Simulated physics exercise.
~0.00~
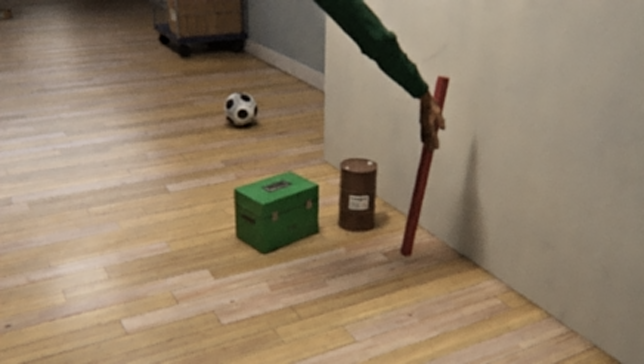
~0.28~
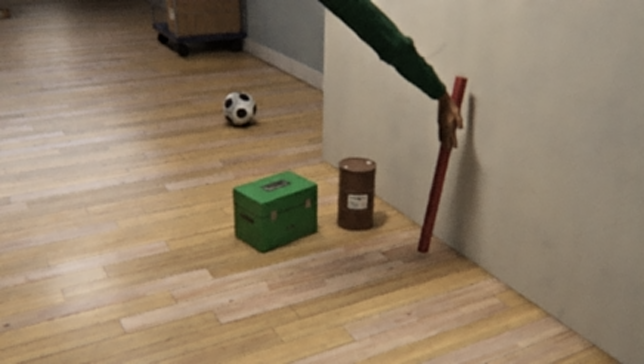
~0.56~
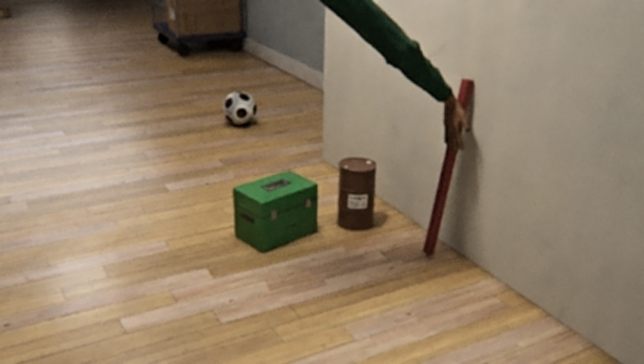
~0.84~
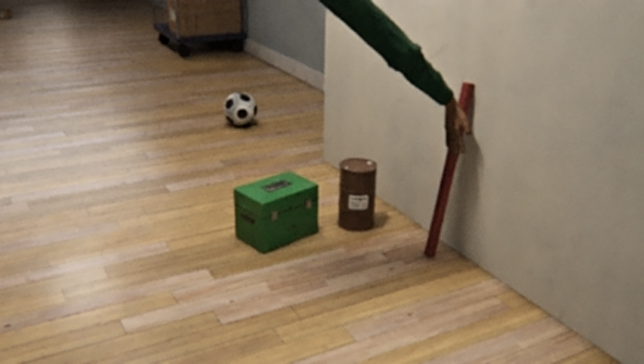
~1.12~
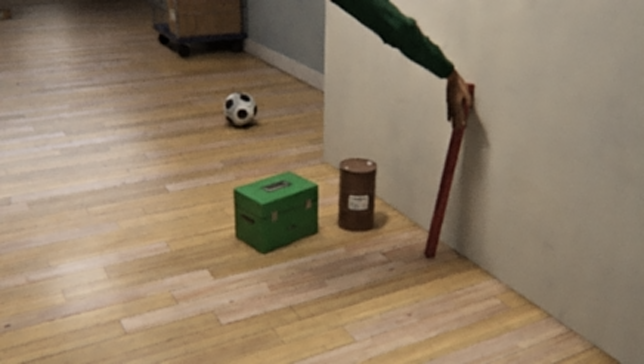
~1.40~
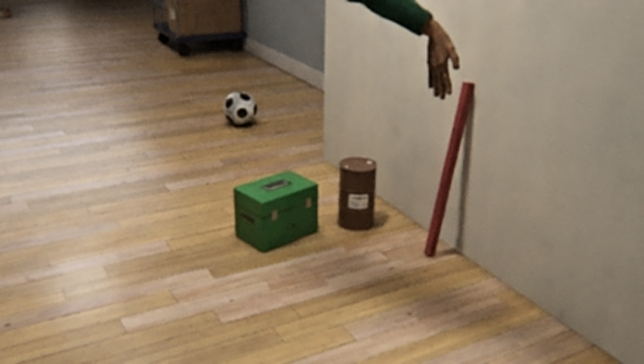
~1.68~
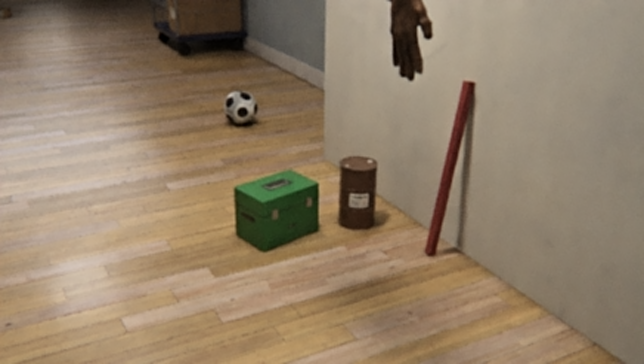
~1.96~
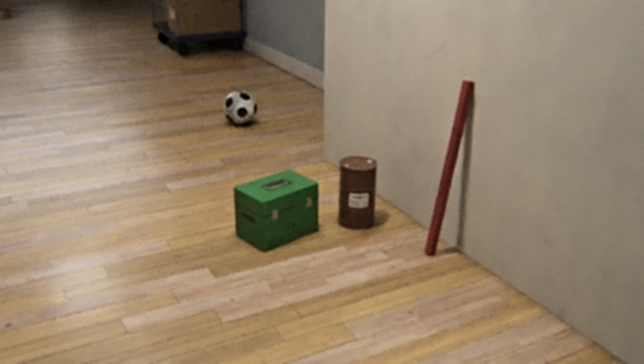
A red pole, gripped near its top by a hand in a green sleeve, moves to the right across a wooden floor toward a pale wall. A green toolbox and a brown canister stand beside it, with a soccer ball farther back, as the view sways slightly. The hand sets the pole leaning against the wall and steadies it there. Then the fingers let go, and the hand draws back up and out of view. The pole stays leaning on its own, with the toolbox, canister and ball still in their places.
